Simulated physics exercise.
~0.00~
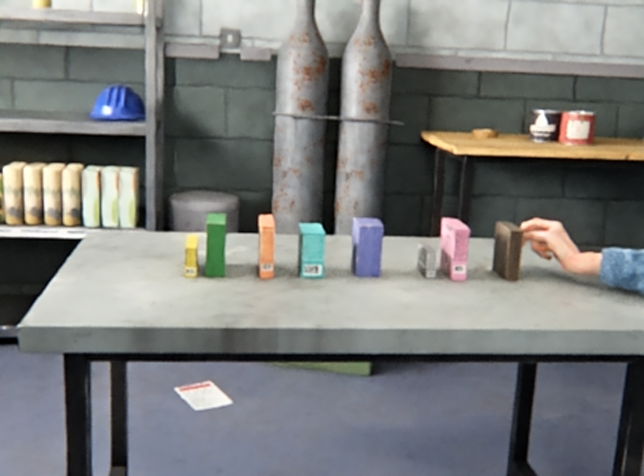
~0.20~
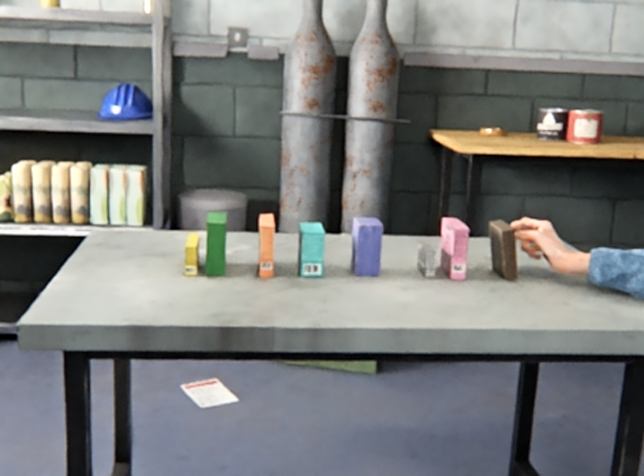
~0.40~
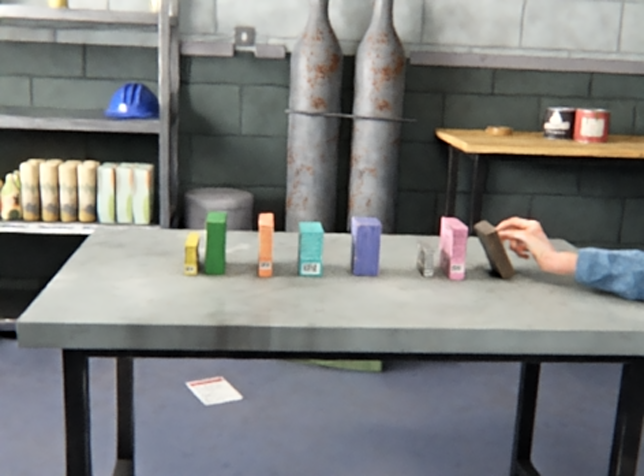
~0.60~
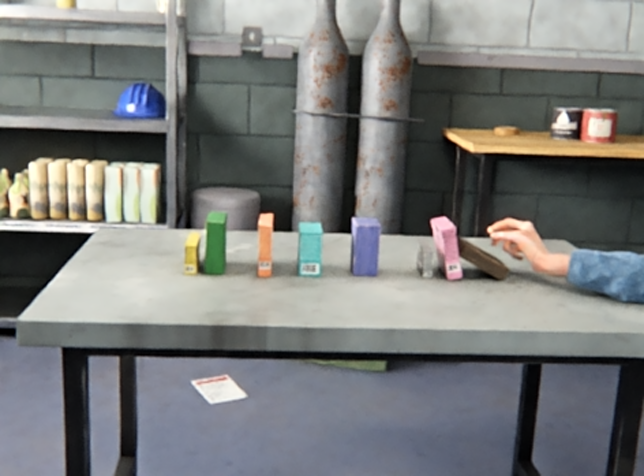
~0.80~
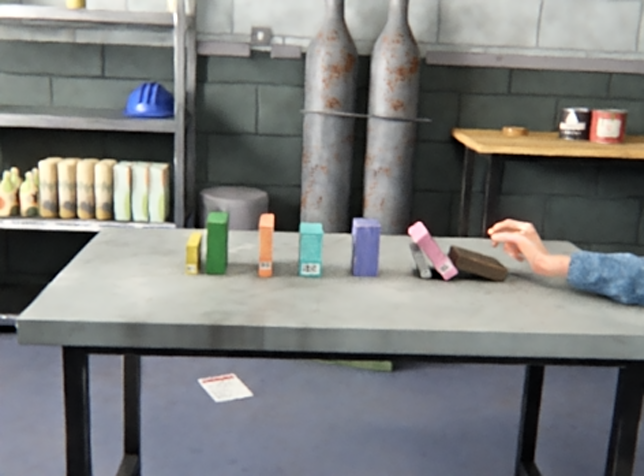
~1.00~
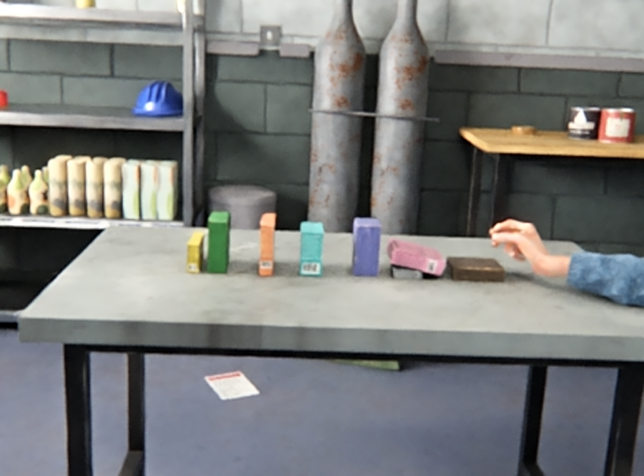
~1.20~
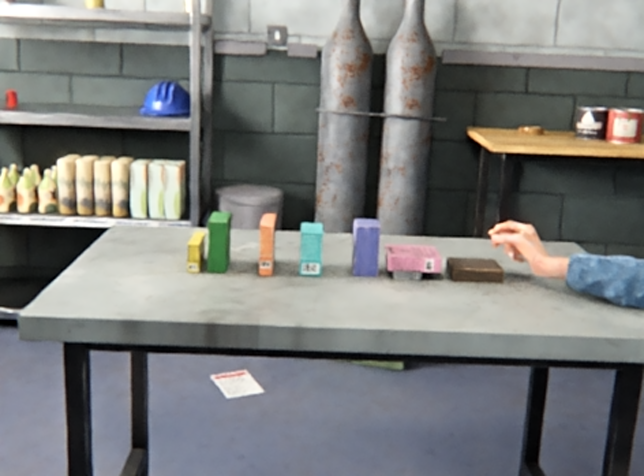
In this clip, a hand tips a dark board leftward from the right end of a row of upright coloured boxes on a grey table; it knocks over the pink packet, which topples onto the small grey one, and all three lie flat while the other five stay standing.
